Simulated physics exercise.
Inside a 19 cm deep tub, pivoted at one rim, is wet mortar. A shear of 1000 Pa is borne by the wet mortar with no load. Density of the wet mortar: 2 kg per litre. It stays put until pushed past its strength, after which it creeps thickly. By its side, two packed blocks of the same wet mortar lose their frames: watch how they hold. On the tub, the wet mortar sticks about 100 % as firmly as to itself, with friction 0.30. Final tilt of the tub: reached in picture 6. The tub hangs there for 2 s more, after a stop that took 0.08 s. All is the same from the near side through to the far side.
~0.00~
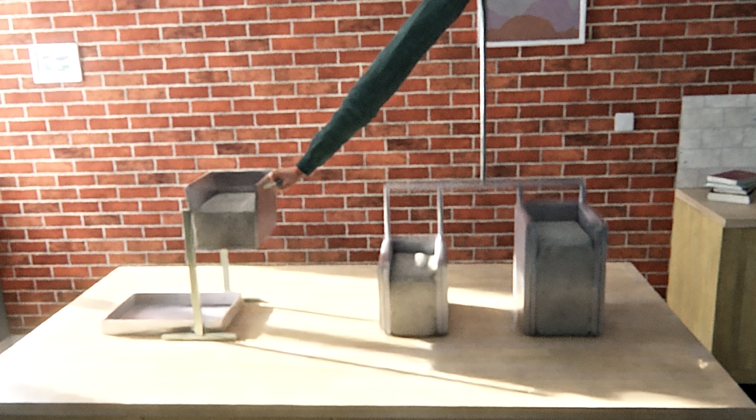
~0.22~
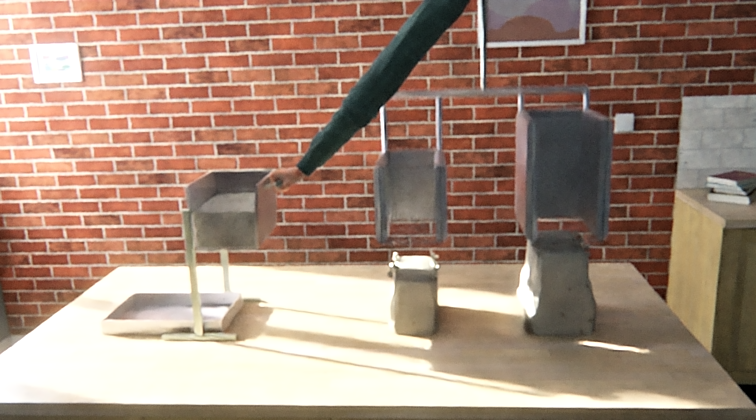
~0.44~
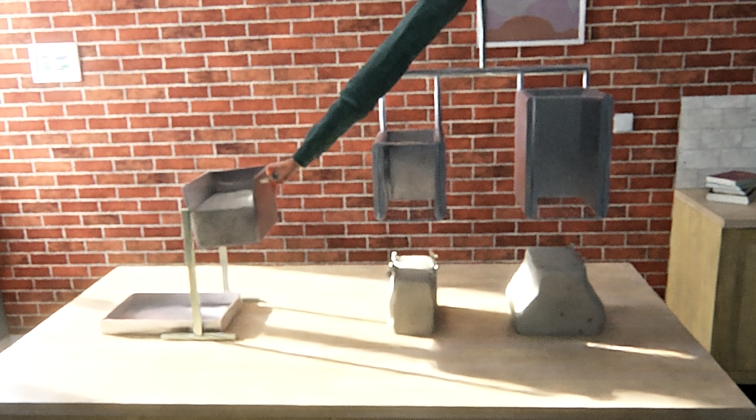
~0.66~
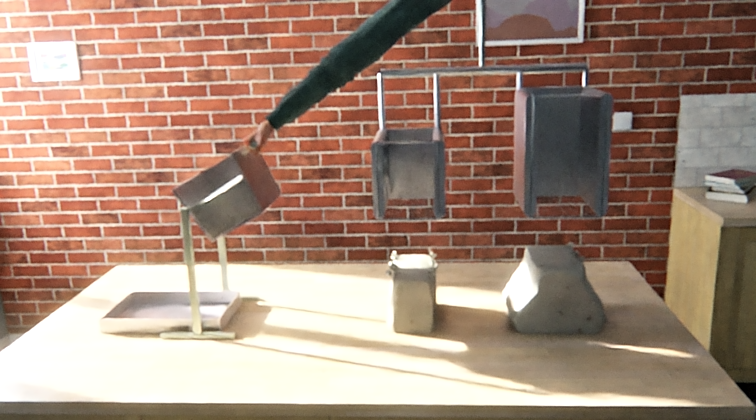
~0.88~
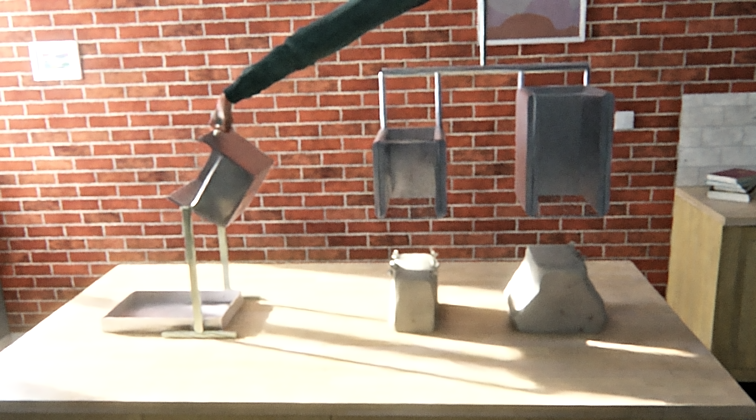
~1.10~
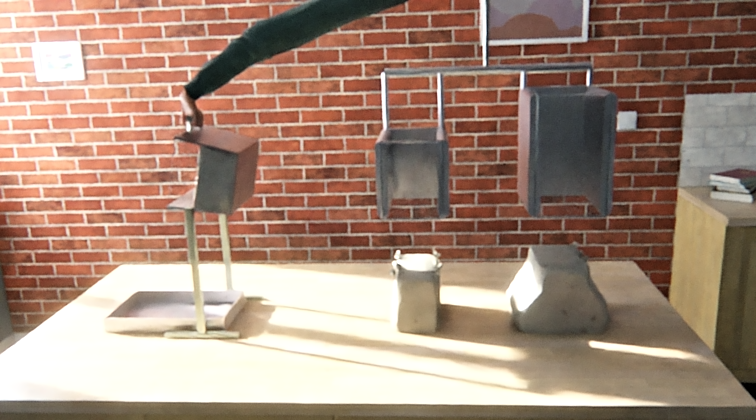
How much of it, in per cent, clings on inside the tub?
I would say close to 100 percent.
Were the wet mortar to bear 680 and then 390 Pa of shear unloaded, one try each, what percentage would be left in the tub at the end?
First 100 %, second 100 %.
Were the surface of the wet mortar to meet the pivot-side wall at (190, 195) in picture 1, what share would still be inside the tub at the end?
That works out near 100 %.
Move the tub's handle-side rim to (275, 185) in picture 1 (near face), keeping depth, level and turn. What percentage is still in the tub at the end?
Close to 100 per cent would still be in the tub.
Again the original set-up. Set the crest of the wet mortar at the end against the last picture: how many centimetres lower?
Roughly 0 cm.
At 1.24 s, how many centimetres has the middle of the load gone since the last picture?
Looks like around 0 cm to me.
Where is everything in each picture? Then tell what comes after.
In the first frame, handle-side rim at (255, 186), tilt 0 degrees; top of the wet mortar at (245, 211); blocks stand 19 cm, 30 cm (left to right).
In the second frame, handle-side rim at (255, 187), tilt 0 degrees; top of the wet mortar at (245, 211); blocks stand 19 cm, 27 cm (left to right).
In the third frame, handle-side rim at (251, 181), tilt 5 degrees; top of the wet mortar at (249, 206); blocks stand 19 cm, 22 cm (left to right).
In the fourth frame, handle-side rim at (230, 156), tilt 29 degrees; top of the wet mortar at (240, 180); blocks stand 19 cm, 22 cm (left to right).
In the fifth frame, handle-side rim at (200, 139), tilt 56 degrees; top of the wet mortar at (222, 157); blocks stand 19 cm, 22 cm (left to right).
In the sixth frame, handle-side rim at (174, 139), tilt 78 degrees; top of the wet mortar at (202, 148); blocks stand 19 cm, 22 cm (left to right).
After 1.24 s, the tub is at 78 degrees and holds 100 %.
After 1.41 s, the tub is at 78 degrees and holds 100 %.
After 1.58 s, the tub is at 78 degrees and holds 100 %.
After 1.75 s, the tub is at 78 degrees and holds 100 %.
After 3.10 s, at the end, the tub is at 78 degrees and holds 100 %.
